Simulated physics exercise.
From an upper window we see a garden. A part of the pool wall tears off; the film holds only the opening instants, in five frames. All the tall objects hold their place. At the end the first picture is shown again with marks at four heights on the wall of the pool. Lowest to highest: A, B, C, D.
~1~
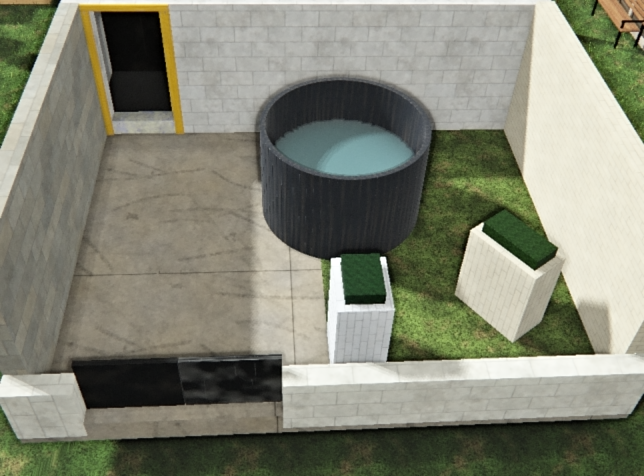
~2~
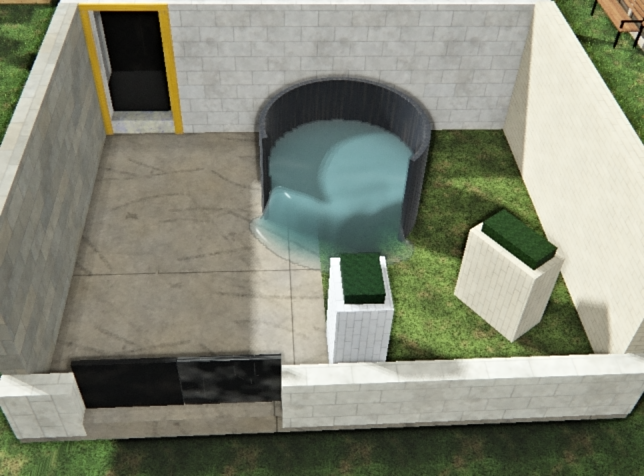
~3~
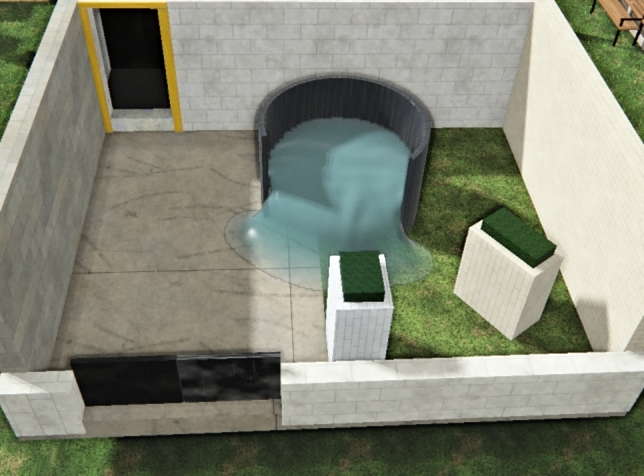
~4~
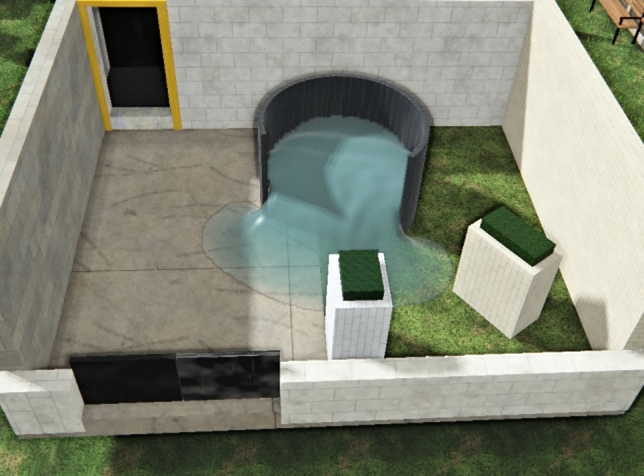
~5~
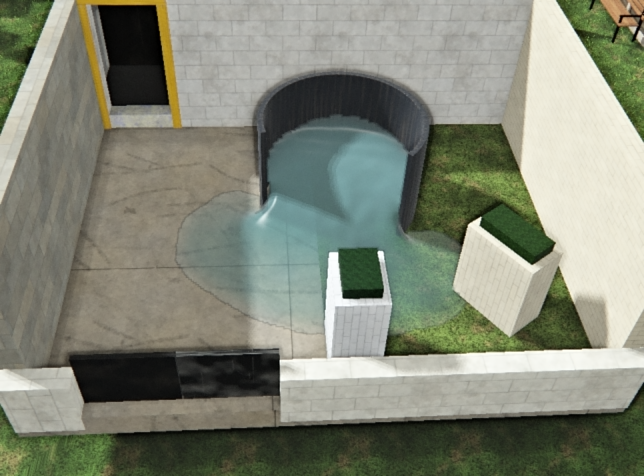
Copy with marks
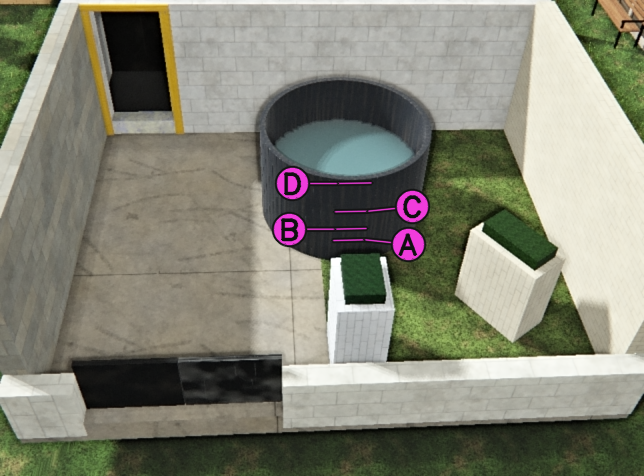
We see a walled garden with a round dark pool and two planters; the front of the pool's wall disappears, and water pours out, spreading forward across the paving and grass and around the white planter.
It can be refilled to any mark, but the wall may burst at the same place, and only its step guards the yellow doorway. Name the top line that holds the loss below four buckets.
The answer is level C.
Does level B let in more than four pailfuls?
No, not at all.
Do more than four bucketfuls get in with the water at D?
Yes.
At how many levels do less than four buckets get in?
Three of the four.
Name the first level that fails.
Level D.
In magenta, A at (349, 240); B at (350, 228); C at (351, 211); D at (354, 183); from the bottom up A, B, C, D.
With A, nothing gets over.
With B, nothing gets over.
With C, a bucket or two gets in.
With D, about 13 bucketfuls get in.
